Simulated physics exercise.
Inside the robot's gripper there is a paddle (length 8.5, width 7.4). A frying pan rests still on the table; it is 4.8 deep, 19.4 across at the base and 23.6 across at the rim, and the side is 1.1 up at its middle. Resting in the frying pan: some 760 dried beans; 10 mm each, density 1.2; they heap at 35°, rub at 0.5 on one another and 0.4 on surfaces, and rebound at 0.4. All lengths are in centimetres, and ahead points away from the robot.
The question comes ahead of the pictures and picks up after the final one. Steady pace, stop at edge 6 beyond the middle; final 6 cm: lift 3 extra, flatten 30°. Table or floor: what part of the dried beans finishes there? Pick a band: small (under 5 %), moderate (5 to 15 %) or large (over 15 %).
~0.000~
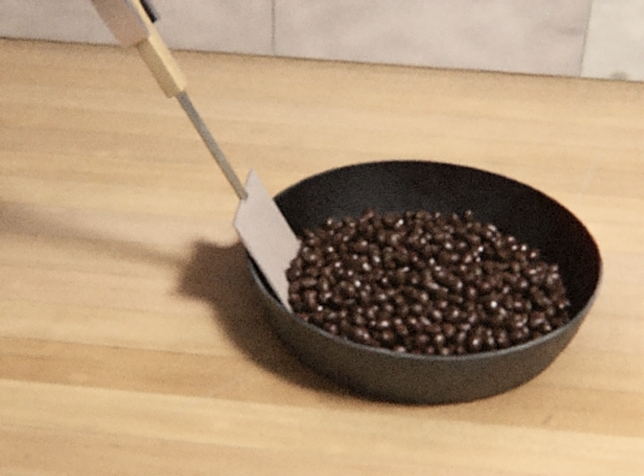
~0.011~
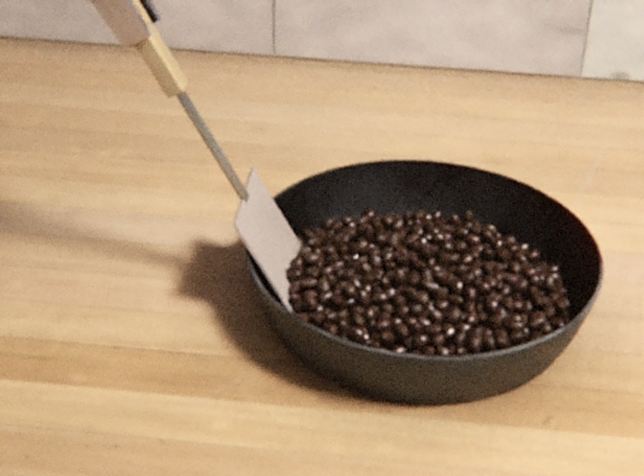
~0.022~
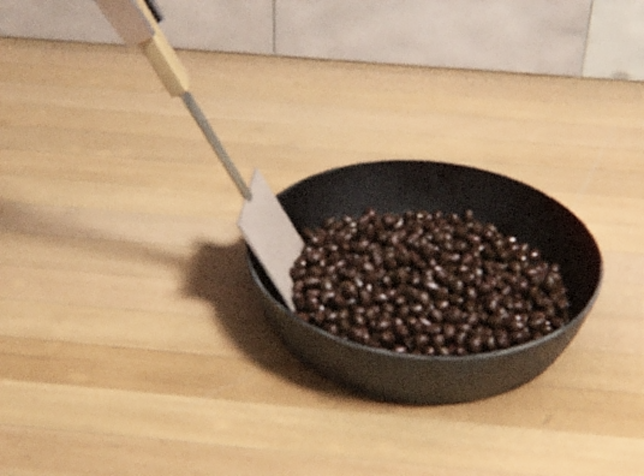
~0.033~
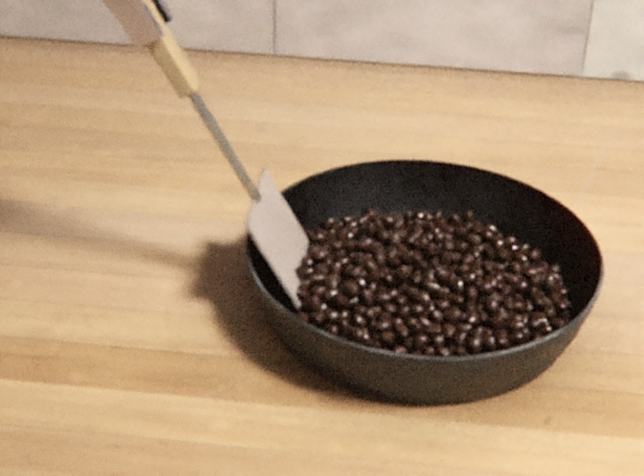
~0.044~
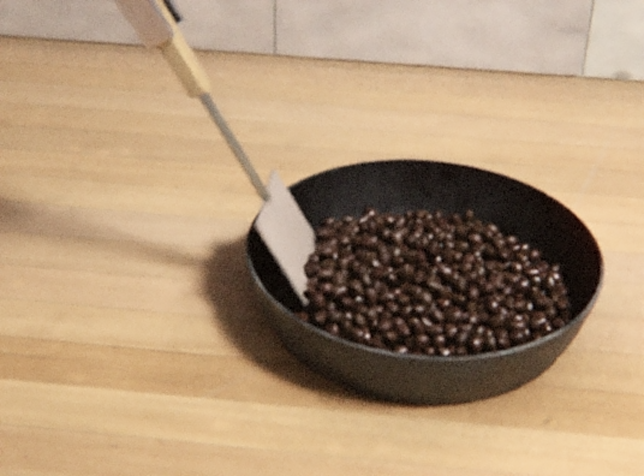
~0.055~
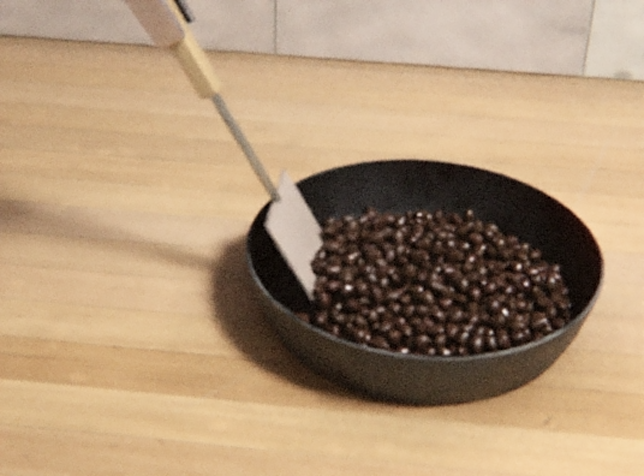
The share is small, under 5 %.
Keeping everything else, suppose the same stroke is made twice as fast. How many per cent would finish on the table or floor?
I'd expect near 15 per cent.
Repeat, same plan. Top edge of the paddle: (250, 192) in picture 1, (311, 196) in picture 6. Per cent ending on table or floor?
Near 15 in a hundred.
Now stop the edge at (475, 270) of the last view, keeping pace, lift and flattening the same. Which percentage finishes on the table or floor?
Estimate: Approx. 0 %.
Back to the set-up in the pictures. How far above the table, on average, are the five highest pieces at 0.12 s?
I'd say close to 5 cm on average.
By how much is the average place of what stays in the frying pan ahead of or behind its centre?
Roughly 4.0 centimetres ahead.
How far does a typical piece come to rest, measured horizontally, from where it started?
I'd guess close to 2 centimetres.
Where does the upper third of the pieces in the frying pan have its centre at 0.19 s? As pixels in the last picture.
(480, 268).
After 0.12 s, sloping 61°, highest piece 6 above the table; 763 in the frying pan.
After 0.19 s, sloping 48°, highest piece 7 above the table; 763 in the frying pan.
After 0.42 s, sloping 31°, highest piece 6 above the table; 753 in the frying pan, 8 on the table or floor, 2 on the blade or in flight.
After 1.47 s, sloping 31°, highest piece 6 above the table; 753 in the frying pan, 10 on the table or floor.
In the end, 753 in the frying pan, 10 on the table or floor. That is 1 % on the table or floor.
